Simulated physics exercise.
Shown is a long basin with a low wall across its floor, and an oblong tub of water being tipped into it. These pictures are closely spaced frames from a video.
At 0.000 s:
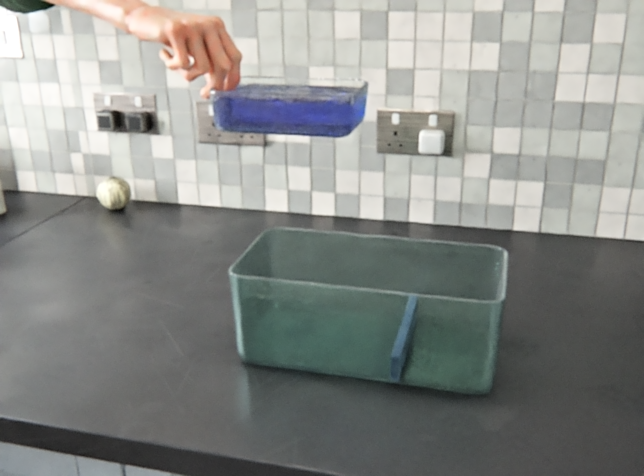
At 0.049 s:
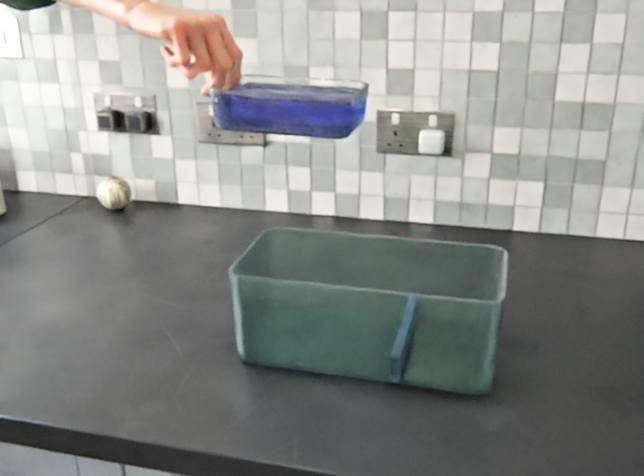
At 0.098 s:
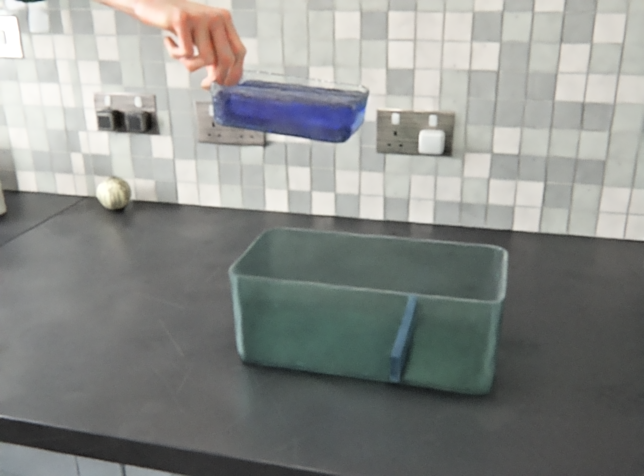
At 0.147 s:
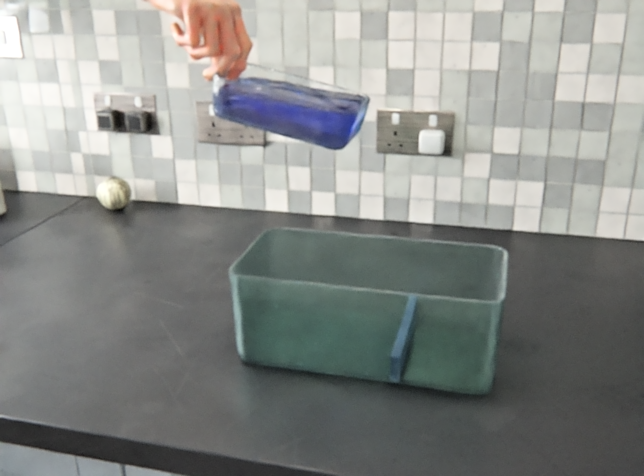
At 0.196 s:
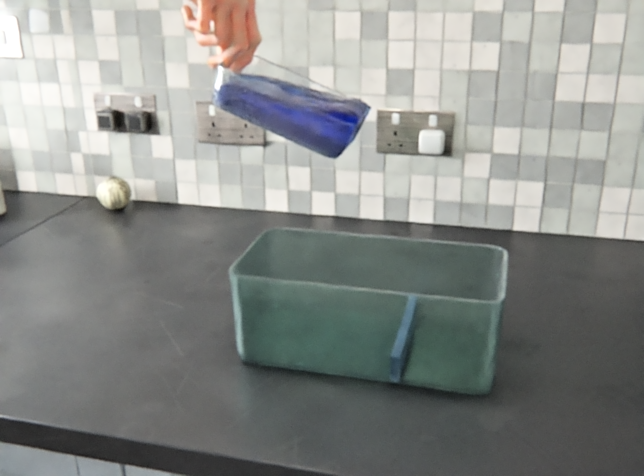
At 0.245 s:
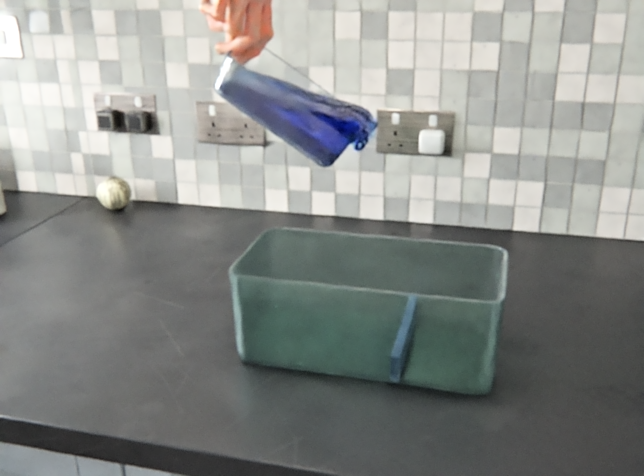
A hand tilts a clear tub until blue water begins spilling over its right edge.
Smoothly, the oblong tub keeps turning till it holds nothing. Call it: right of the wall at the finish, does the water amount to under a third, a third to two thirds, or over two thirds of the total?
A third to two thirds of the total.
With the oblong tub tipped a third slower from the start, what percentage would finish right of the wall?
Roughly 60 percent.
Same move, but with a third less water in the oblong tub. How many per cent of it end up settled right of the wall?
The share comes to some 50 parts in a hundred.
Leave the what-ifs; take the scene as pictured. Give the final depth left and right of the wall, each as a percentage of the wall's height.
Some 20 per cent left and 60 right.
A moment on, the oblong tub is tipped on its side and 4 per cent is still to pour, 4 is left of the wall and 41 right of it.
Next, the oblong tub is tipped right over and 0 per cent is still to pour, 23 is left of the wall and 63 right of it.
Then the oblong tub is tipped right over and 0 per cent is still to pour, 32 is left of the wall and 59 right of it.
Later the oblong tub is tipped right over and 0 per cent is still to pour, 38 is left of the wall and 54 right of it.
In the end 38 per cent lies left of the wall, 54 right of it and 8 outside.
